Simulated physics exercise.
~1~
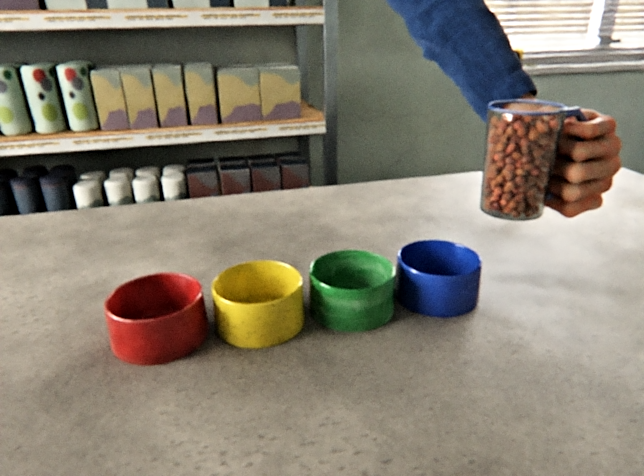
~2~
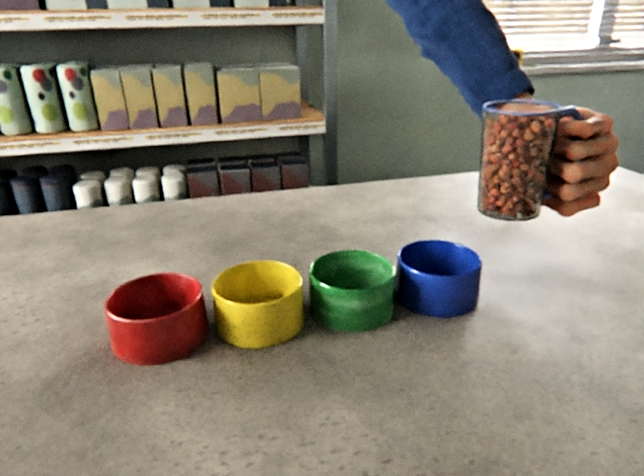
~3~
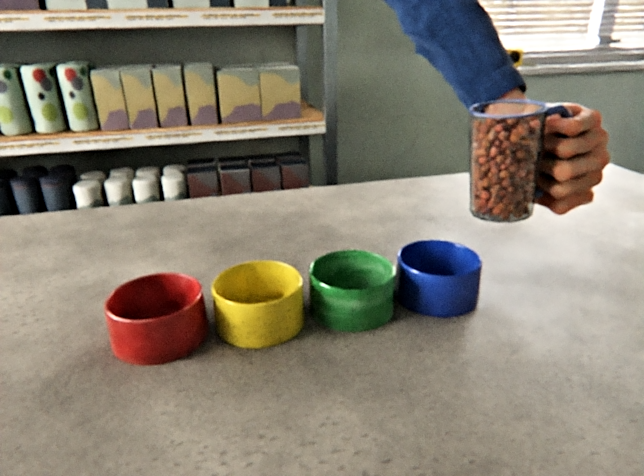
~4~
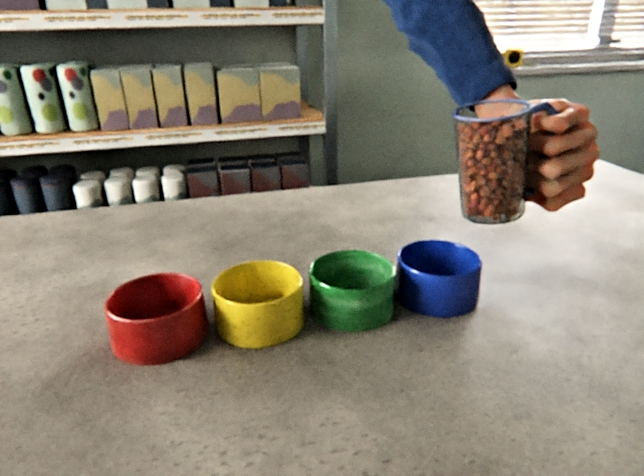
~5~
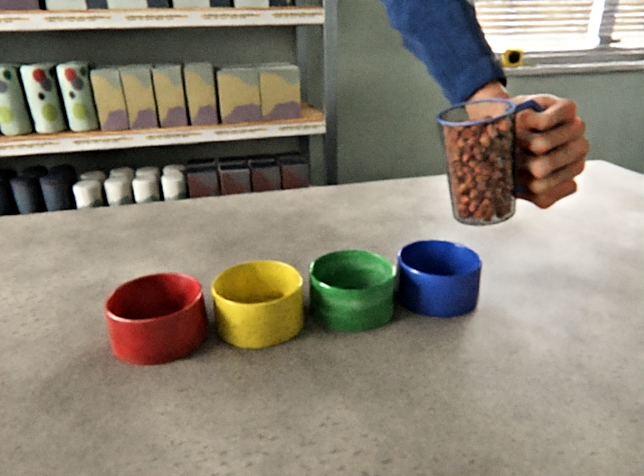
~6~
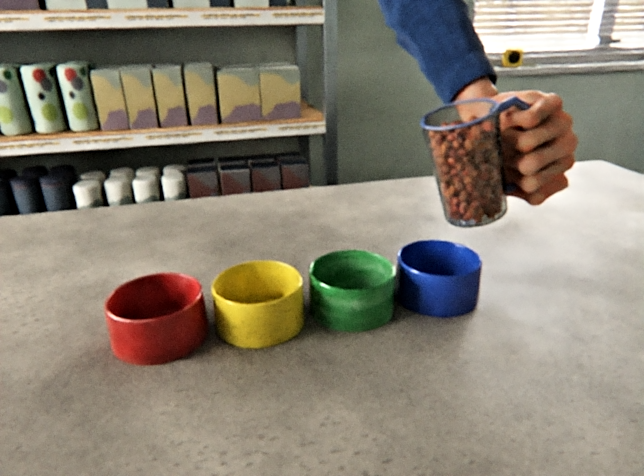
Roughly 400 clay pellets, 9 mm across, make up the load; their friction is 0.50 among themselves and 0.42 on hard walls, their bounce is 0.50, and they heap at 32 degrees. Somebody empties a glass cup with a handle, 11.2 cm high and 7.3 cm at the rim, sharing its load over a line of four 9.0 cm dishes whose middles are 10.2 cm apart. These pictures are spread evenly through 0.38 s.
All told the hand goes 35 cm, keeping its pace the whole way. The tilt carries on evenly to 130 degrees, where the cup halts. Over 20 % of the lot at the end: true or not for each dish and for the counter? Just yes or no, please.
In short: Red dish yes, blue dish no, green dish no, yellow dish no, counter yes.
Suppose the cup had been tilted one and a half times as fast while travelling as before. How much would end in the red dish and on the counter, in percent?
Shares: Red at 80; counter at 10.
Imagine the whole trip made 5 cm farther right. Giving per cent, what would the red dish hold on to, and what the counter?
The red dish would get 90 and the counter 10.
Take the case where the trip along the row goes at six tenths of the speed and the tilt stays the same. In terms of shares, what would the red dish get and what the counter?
Result - red dish: 30; counter: 30.
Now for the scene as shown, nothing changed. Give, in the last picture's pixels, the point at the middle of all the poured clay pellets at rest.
Roughly (141, 322).
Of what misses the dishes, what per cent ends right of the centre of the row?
The answer is some 0 per cent.
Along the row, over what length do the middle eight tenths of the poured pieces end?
Roughly 13 cm.
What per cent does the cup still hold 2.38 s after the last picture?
About 0 percent.
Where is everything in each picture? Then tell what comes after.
The first picture shows cup at (518, 161), tilt 0 degrees, lip at (495, 109), moved 0.0 cm; middle of the pieces at (513, 168); blue dish at (439, 257); green dish at (352, 269); yellow dish at (257, 282); red dish at (154, 295).
The second picture shows cup at (515, 161), tilt 1 degrees, lip at (490, 110), moved 0.4 cm; middle of the pieces at (510, 169).
The third picture shows cup at (504, 162), tilt 5 degrees, lip at (475, 114), moved 1.7 cm; middle of the pieces at (500, 170).
The fourth picture shows cup at (492, 163), tilt 9 degrees, lip at (458, 118), moved 3.1 cm; middle of the pieces at (488, 171).
The fifth picture shows cup at (480, 164), tilt 13 degrees, lip at (442, 122), moved 4.5 cm; middle of the pieces at (477, 172).
The sixth picture shows cup at (468, 165), tilt 17 degrees, lip at (425, 127), moved 6.0 cm; middle of the pieces at (465, 173); blue dish at (439, 257); green dish at (352, 269); yellow dish at (257, 282); red dish at (154, 295).
Then, 1.01 s after the last picture, tilt 69 degrees; cup holds 100 %.
Then, 1.68 s after the last picture, tilt 104 degrees; cup holds 80 %, red 10 %.
Then, 2.38 s after the last picture, tilt 130 degrees; cup holds 0 %, red 70 %.
In the end, red 70 %, blue 0 %, green 0 %, yellow 0 %, counter 30 %.
